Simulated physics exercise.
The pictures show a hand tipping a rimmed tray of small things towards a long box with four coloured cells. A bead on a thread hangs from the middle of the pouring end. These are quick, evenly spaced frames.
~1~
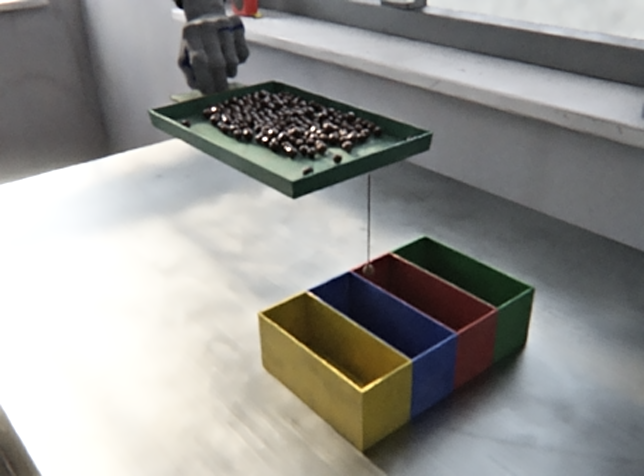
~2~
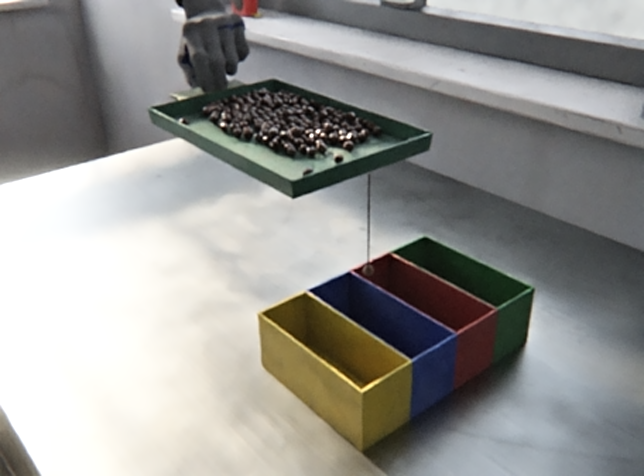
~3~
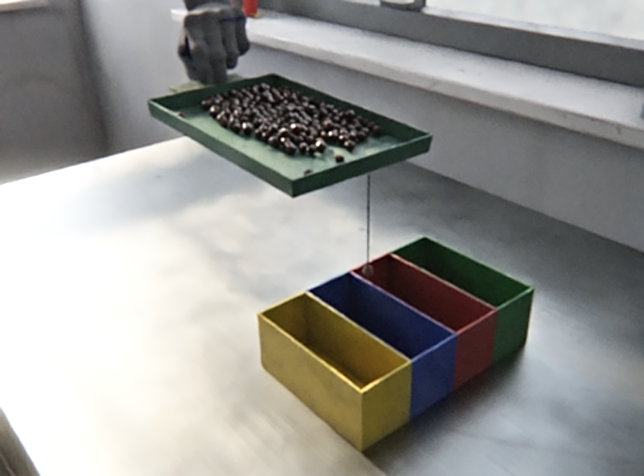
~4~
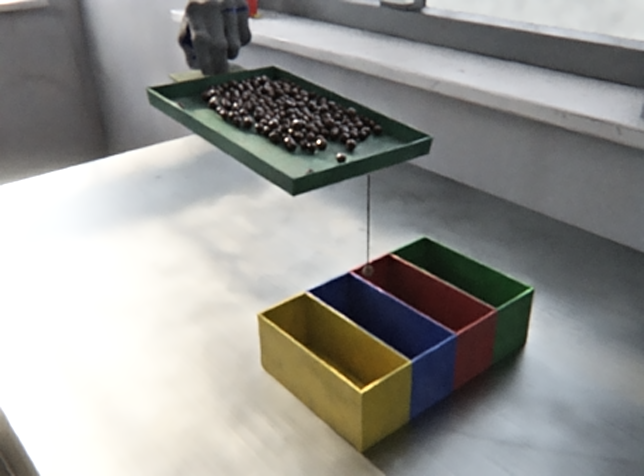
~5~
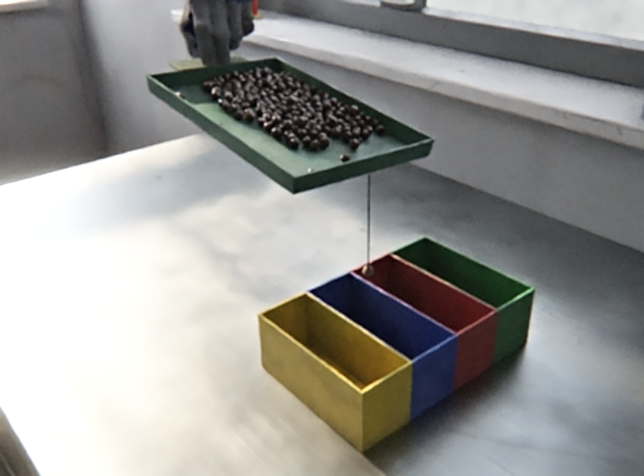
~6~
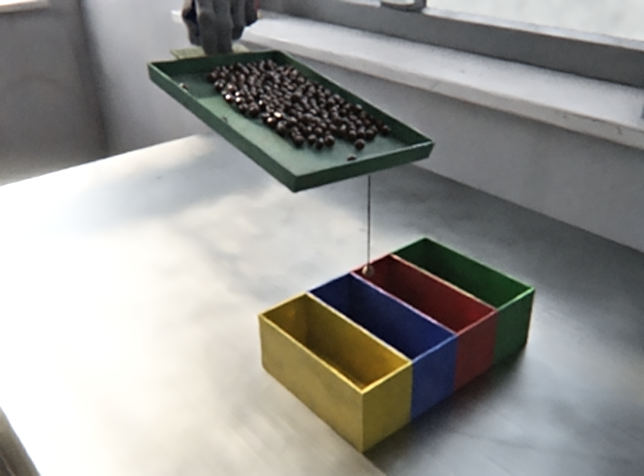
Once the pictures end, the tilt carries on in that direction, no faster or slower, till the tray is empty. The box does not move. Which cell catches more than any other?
The green one ends fullest.
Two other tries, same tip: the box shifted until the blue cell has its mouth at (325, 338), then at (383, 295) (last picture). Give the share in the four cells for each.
In turn 10 and 100 in a hundred.
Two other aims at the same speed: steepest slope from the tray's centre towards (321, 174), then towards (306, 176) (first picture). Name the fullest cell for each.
First the yellow one, then the yellow cell.
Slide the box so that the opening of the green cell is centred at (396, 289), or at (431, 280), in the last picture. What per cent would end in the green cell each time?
The first gives 10 %, the second 50 %.
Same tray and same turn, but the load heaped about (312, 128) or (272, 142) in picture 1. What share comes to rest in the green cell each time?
Near 70 % and 70 %.
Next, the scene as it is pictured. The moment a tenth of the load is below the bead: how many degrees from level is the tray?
Around 70° of tilt.
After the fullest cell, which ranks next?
The runner-up: Red.
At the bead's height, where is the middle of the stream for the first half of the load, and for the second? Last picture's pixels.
The first part at (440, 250); the rest at (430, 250).
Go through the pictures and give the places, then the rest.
Corners of the pouring end near (293, 179) and (430, 132), level; middle of the load near (290, 121), chocolate balls; bead on its thread near (369, 270); yellow cell near (387, 400); blue cell near (433, 371); red cell near (475, 344); green cell near (513, 320), in the first frame.
Corners of the pouring end near (293, 179) and (430, 132), level; middle of the load near (290, 119), in the second frame.
Corners of the pouring end near (293, 178) and (430, 134), tipped barely, lowest at the right corner; middle of the load near (290, 116), in the third frame.
Corners of the pouring end near (294, 177) and (431, 136), tipped a little, lowest at the right corner; middle of the load near (290, 111), only a few on the move, in the fourth frame.
Corners of the pouring end near (295, 175) and (432, 139), tipped a little, lowest at the right corner; middle of the load near (292, 105), a little on the move, in the fifth frame.
Corners of the pouring end near (297, 174) and (432, 141), tipped a little, lowest at the right corner; middle of the load near (295, 100), near a third on the move; yellow cell near (387, 401); blue cell near (433, 372); red cell near (475, 345); green cell near (513, 321), in the sixth frame.
Shortly afterwards, tray tipped steeply; all but a few on the tray; only a few in the green cell; only a few falling or outside the box.
Next, tray tipped right over; a little on the tray; near half in the green cell; near a quarter in the red cell; only a few in the blue cell; a little falling or outside the box.
Some moments later, tray tipped past a quarter turn; the bulk in the green cell; near a quarter in the red cell; only a few in the blue cell; a little falling or outside the box.
In the end, tray tipped past a quarter turn; the bulk in the green cell; near a quarter in the red cell; only a few in the blue cell; none at all in the yellow cell; a little outside the box.
